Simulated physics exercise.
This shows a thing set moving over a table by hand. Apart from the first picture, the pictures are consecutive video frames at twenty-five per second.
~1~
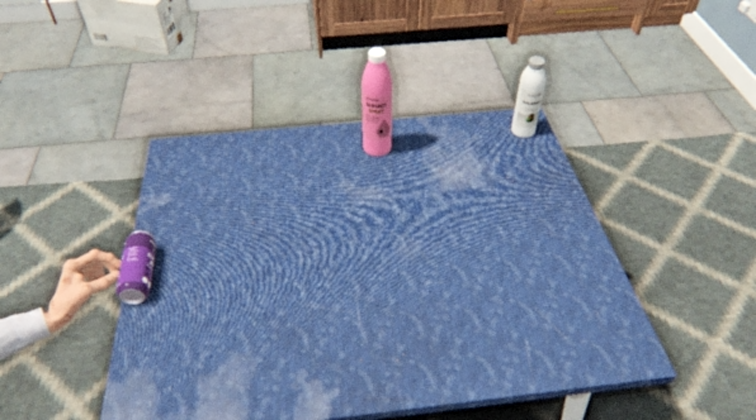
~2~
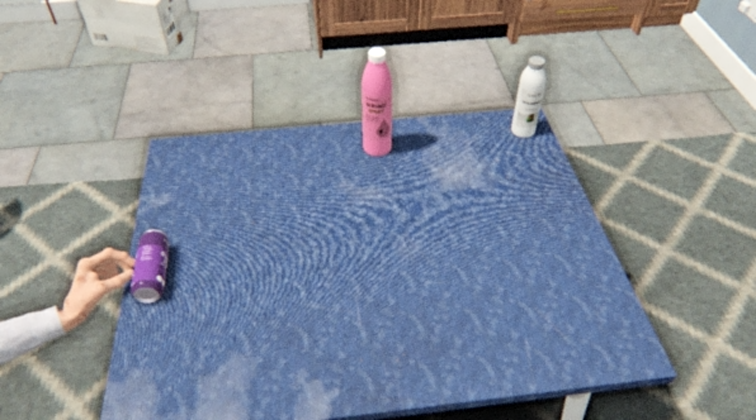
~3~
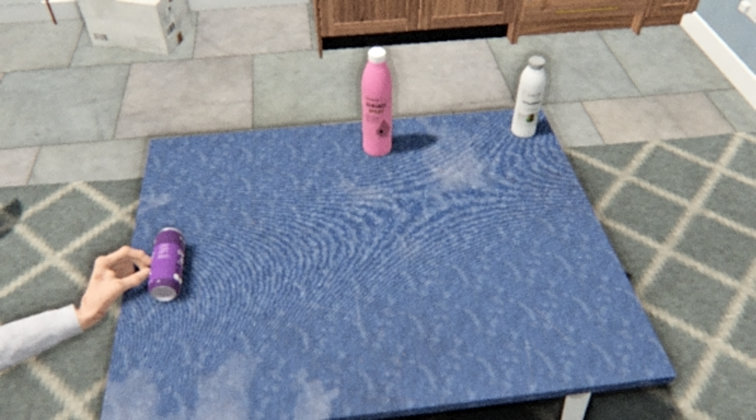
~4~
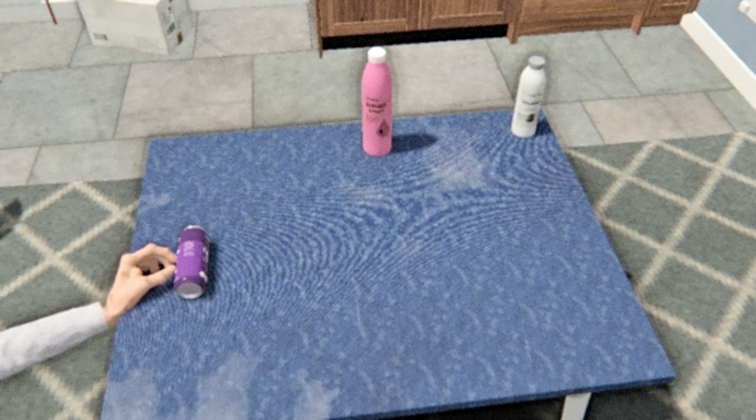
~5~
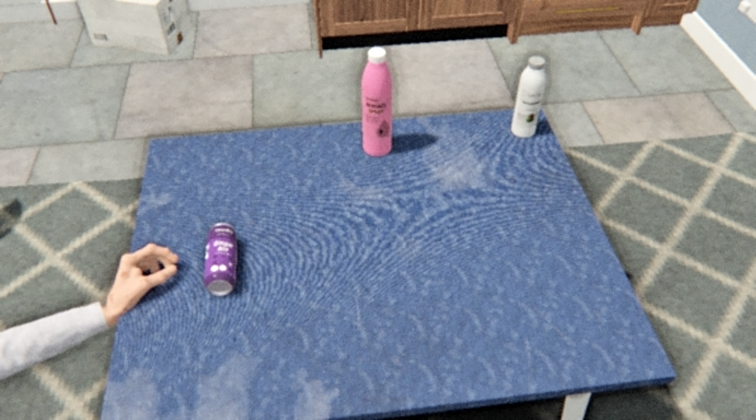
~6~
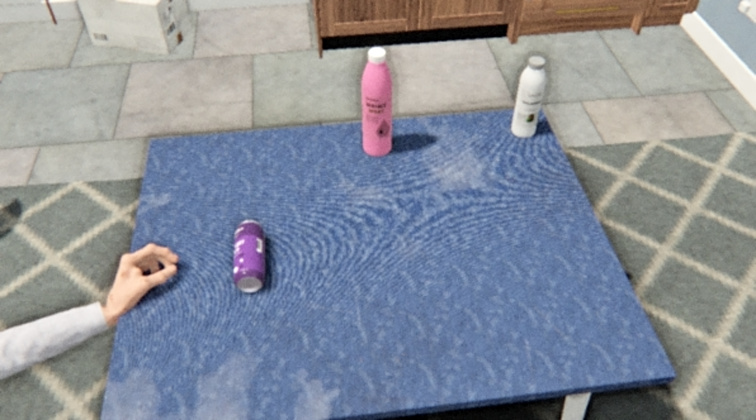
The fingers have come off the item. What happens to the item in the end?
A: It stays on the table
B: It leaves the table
B, it leaves the table.
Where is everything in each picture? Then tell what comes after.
Under the hand; purple can (137, 267), in the first picture.
Under the hand; purple can (150, 266), in the second picture.
Under the hand; purple can (167, 264), in the third picture.
Purple can (192, 262), in the fourth picture.
Purple can (221, 259) rolled about its own width, in the fifth picture.
Purple can (250, 256) rolled well along, in the sixth picture.
Then, 0.30 s after the last picture, purple can rolled well along near (446, 236).
Then, 0.60 s after the last picture, purple can now off the table.
Then, 0.90 s after the last picture, things are still on the move.
By the end, off the table, purple can.
